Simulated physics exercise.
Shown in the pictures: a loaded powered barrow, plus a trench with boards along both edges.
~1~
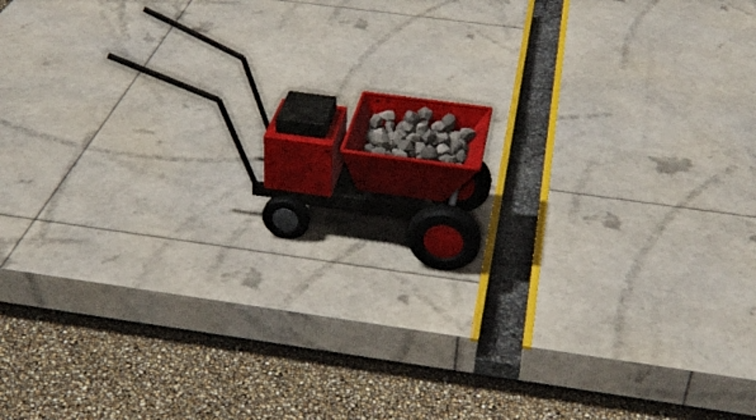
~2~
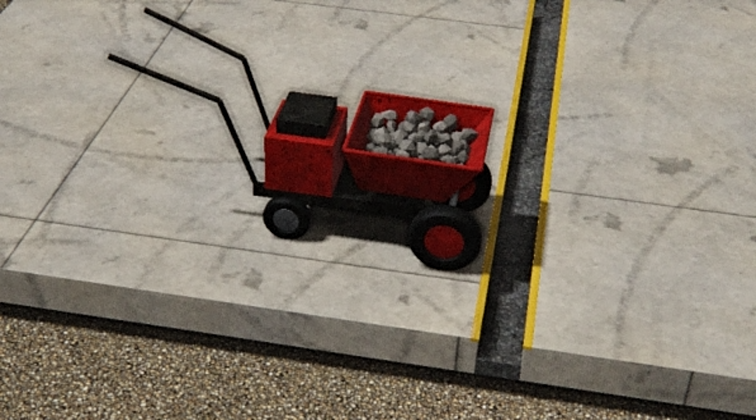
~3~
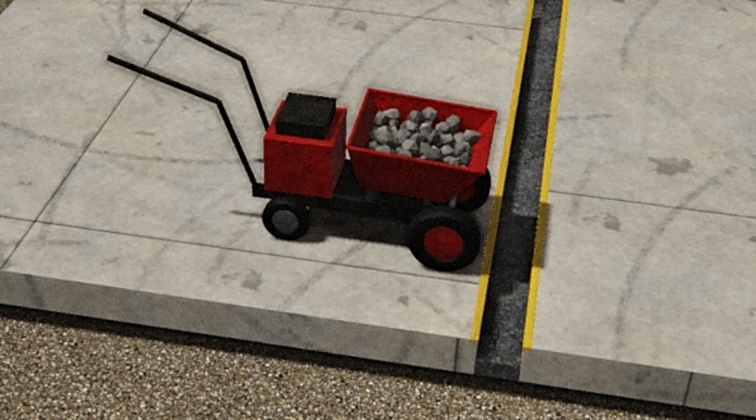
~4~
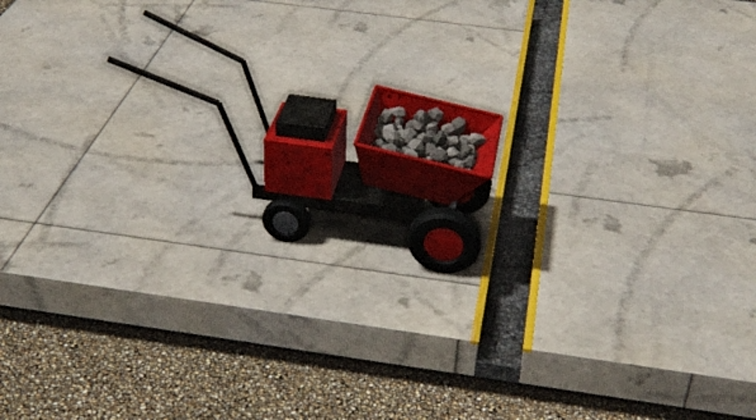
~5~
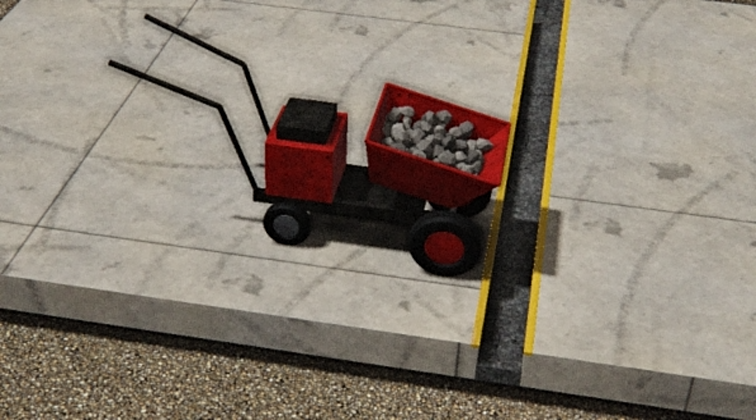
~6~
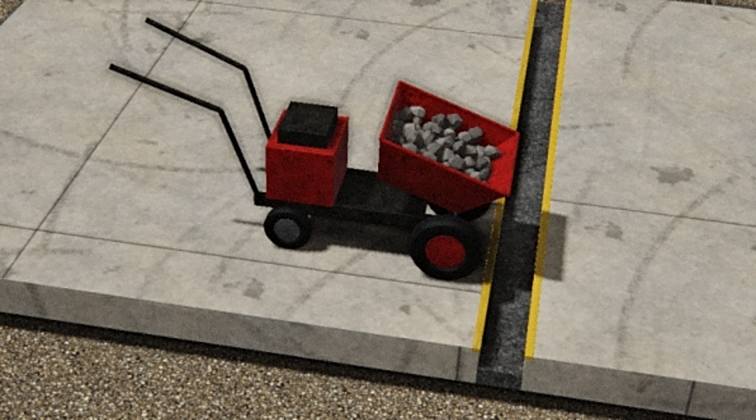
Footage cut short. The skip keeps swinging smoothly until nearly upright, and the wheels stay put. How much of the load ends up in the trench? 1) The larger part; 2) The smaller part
2.
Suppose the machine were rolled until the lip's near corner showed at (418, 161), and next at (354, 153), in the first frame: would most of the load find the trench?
At the earlier place the greater portion ends between the edges, at the later place the lesser portion.
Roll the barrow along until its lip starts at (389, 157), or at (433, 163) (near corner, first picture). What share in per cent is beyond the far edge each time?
0 % and 20 %.
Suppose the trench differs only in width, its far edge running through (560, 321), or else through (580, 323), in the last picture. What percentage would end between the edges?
60 %, give or take, and then 80 %.
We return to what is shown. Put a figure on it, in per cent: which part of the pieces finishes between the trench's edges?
Around 0 percent.
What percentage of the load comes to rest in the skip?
Roughly 20 per cent of the load.
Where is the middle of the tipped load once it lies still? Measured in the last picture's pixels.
Last view, centre at rest - approx. (583, 257).
Just after the last frame, skip tipped steeply; every one in the skip.
A moment on, skip tipped right over; the larger part in the skip; roughly a quarter beyond it.
Further on, skip tipped right over; roughly a quarter in the skip; the larger part beyond it.
When it is over, skip tipped right over; roughly a quarter in the skip; not one in or heaped over the trench; the larger part beyond it.
